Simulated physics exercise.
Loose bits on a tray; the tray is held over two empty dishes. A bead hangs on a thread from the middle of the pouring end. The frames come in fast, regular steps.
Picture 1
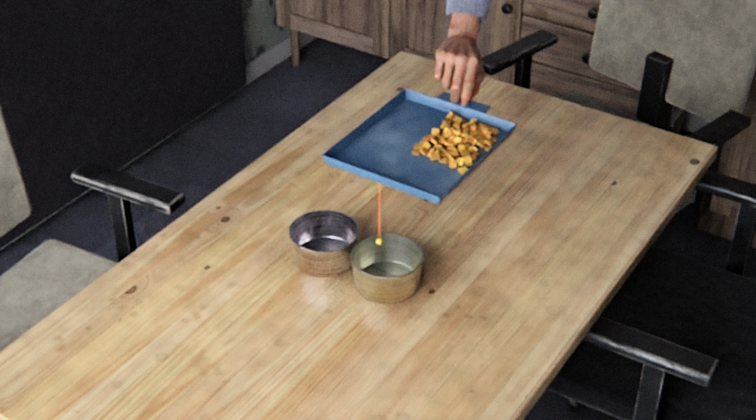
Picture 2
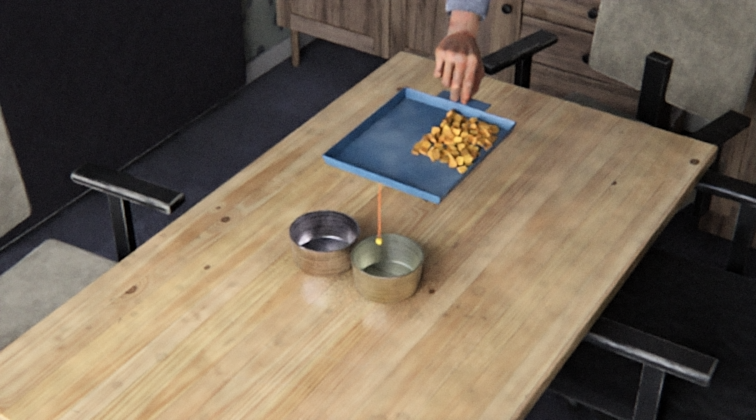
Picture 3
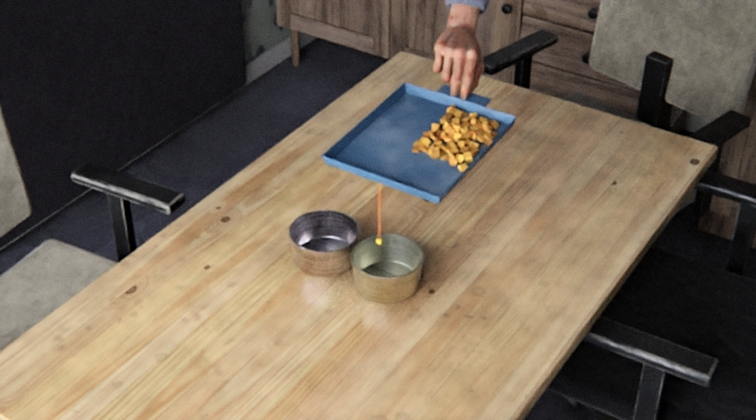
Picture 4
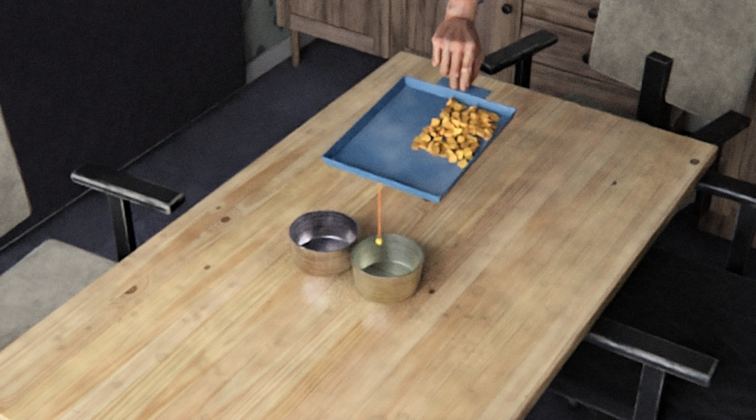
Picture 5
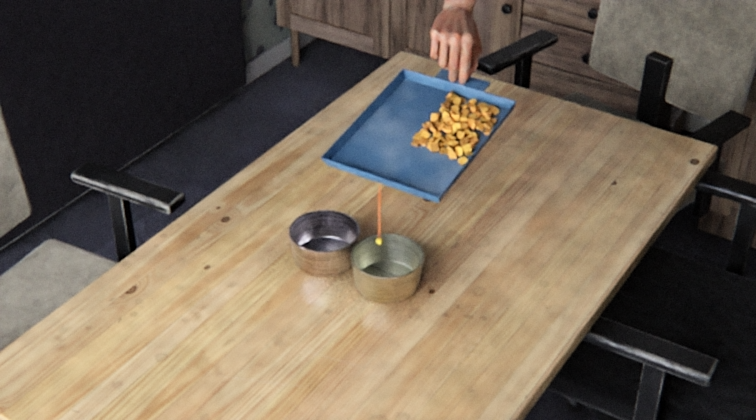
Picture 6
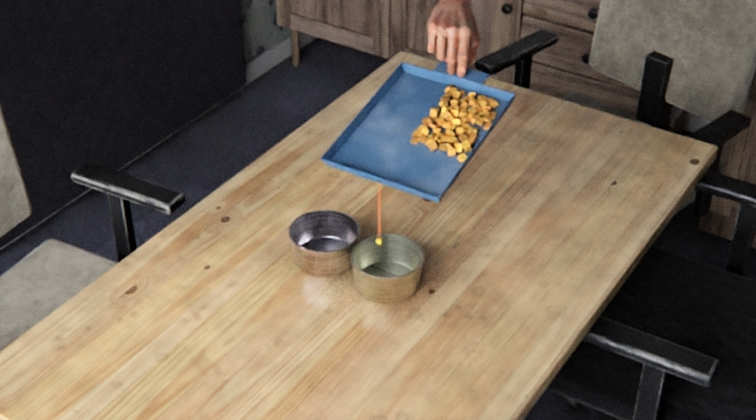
A hand slowly raises the far end of a blue tray of cereal above two bowls.
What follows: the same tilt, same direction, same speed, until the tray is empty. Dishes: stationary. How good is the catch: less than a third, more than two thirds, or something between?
Expect the dishes to keep a middle portion of the load, a third to two thirds.
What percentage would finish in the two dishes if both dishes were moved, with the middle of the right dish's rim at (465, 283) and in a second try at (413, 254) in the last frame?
20 %, then 20 %.
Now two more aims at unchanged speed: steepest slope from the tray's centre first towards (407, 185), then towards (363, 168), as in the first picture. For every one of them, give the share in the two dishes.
In turn, 20 percent and then 80 percent.
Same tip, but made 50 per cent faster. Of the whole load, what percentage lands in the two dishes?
I'd put it near 40 per cent.
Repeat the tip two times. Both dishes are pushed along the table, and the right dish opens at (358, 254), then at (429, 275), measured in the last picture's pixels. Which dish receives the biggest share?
Place one: The rightmost one; place two: The leftmost one.
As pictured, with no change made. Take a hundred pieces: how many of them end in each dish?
Count per hundred - left dish ~ 20, right dish ~ 40.
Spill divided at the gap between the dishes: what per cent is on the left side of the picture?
That would be roughly 60 per cent.
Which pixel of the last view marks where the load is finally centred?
Once it all stops, the middle lies near (368, 286).
Soon, tray tipped steeply; most on the tray; a stray few in the right dish; a stray few in the left dish; a stray few outside both; a small part in the air.
A while on, tray tipped past a quarter turn; about a third on the tray; a small part in the right dish; a small part in the left dish; about a quarter outside both; about a quarter in the air.
Towards the end, tray tipped past a quarter turn; about a third in the right dish; a small part in the left dish; about half outside both.
Finally, tray tipped past a quarter turn; about a third in the right dish; a small part in the left dish; about half outside both.
